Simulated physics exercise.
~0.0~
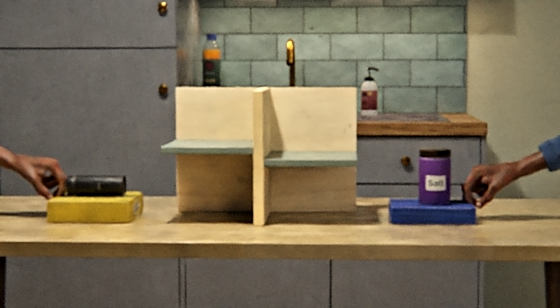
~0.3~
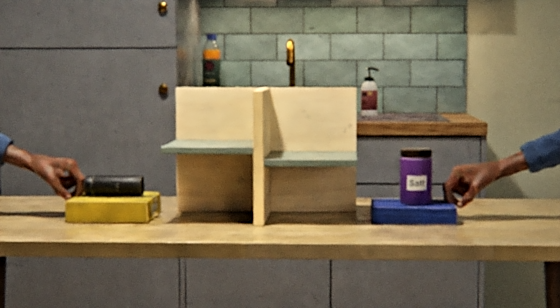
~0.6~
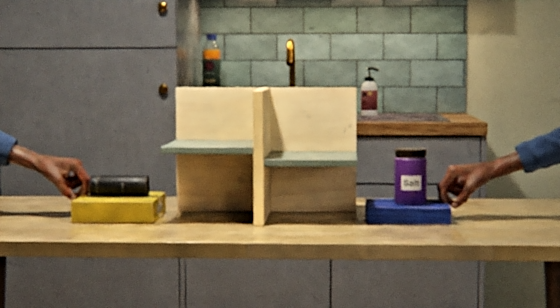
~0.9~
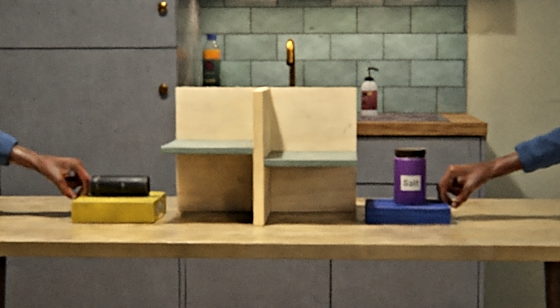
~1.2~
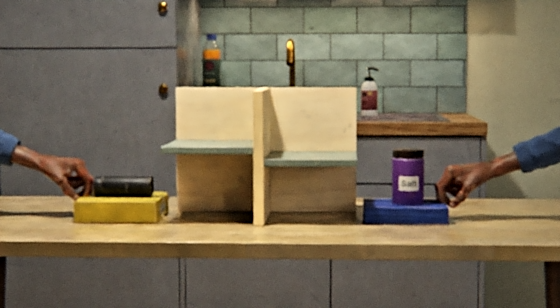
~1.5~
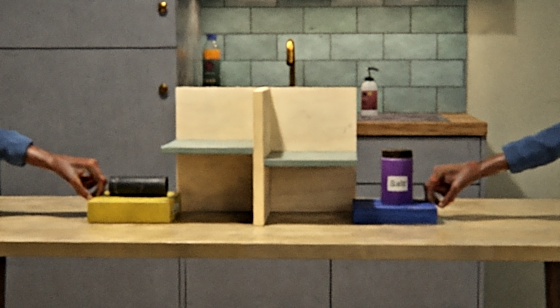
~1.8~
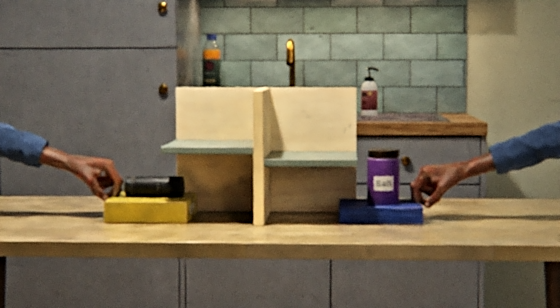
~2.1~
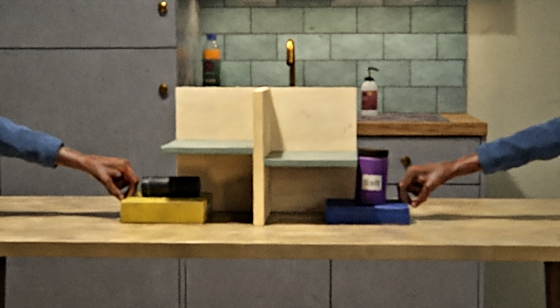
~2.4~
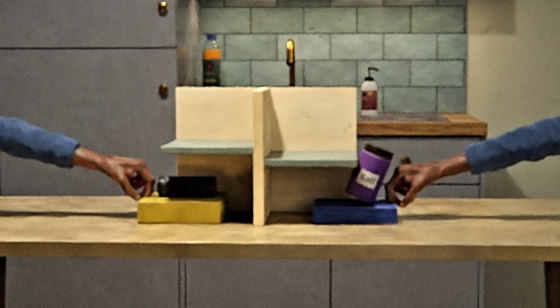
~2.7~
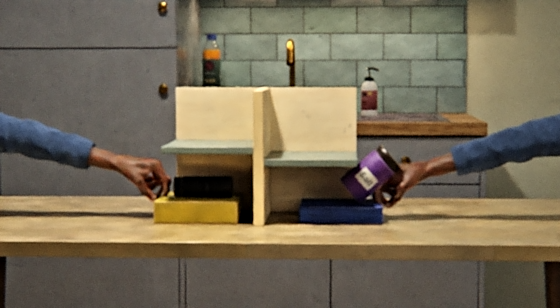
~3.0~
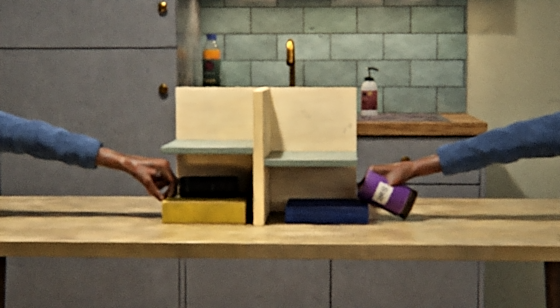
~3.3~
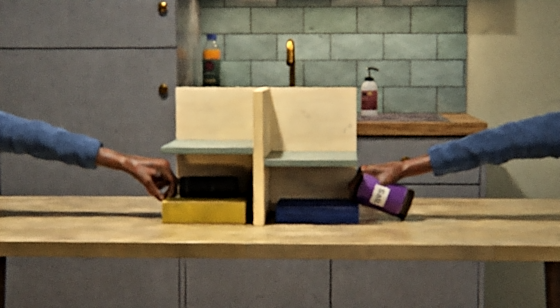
Two hands push a yellow block and a blue block inward from opposite ends of a wooden table, seen straight on in a kitchen with green tiles and grey cabinets. A black cylinder lies on the yellow block at left, and a labelled purple jar stands on the blue one at right. Between them sits a cream stand with a pale green shelf on each side. After a brief pause, both slide closer. The black cylinder passes under the left shelf untouched, while the jar meets the right shelf, tilts back and ends tipped over beside the blue block.
